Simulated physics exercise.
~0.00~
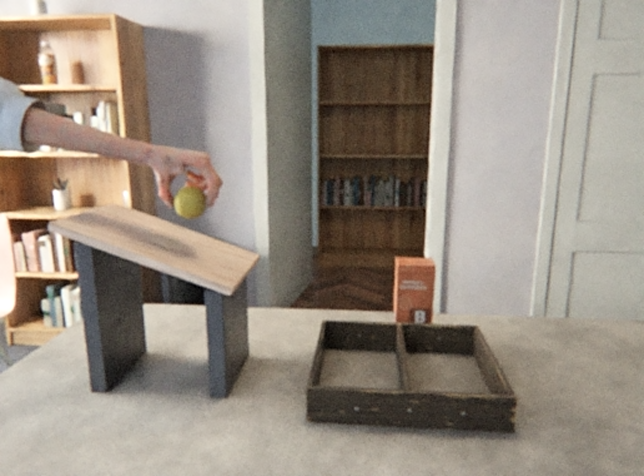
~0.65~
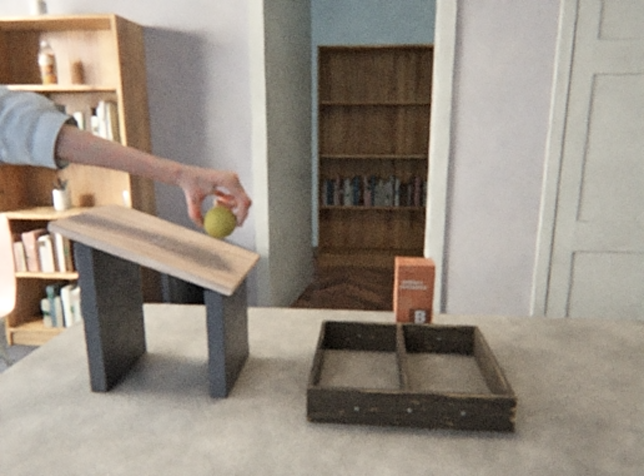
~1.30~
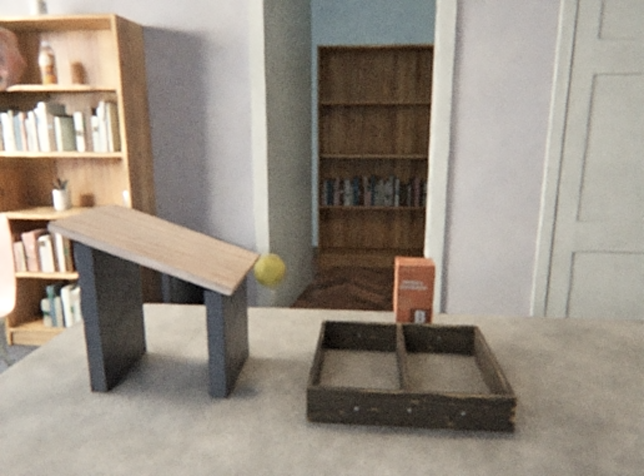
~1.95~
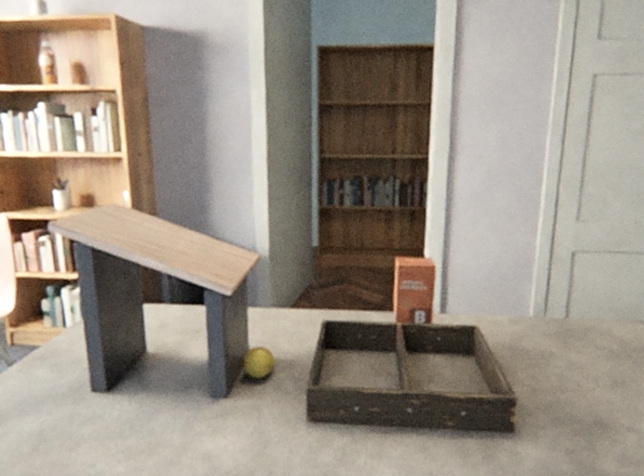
A hand holds a yellow lemon above a sloping wooden board on two dark supports, standing at the left of a pale grey tabletop. Seen from a still viewpoint across the table, a dark tray with two bays sits to the right, an orange carton stands behind it, and bookshelves and a doorway fill the background. The hand moves the lemon right and down toward the board's lower end, then lets go and withdraws. The lemon passes the board's edge and drops to the table. It ends beside the right support, outside both bays, with the carton still in place.
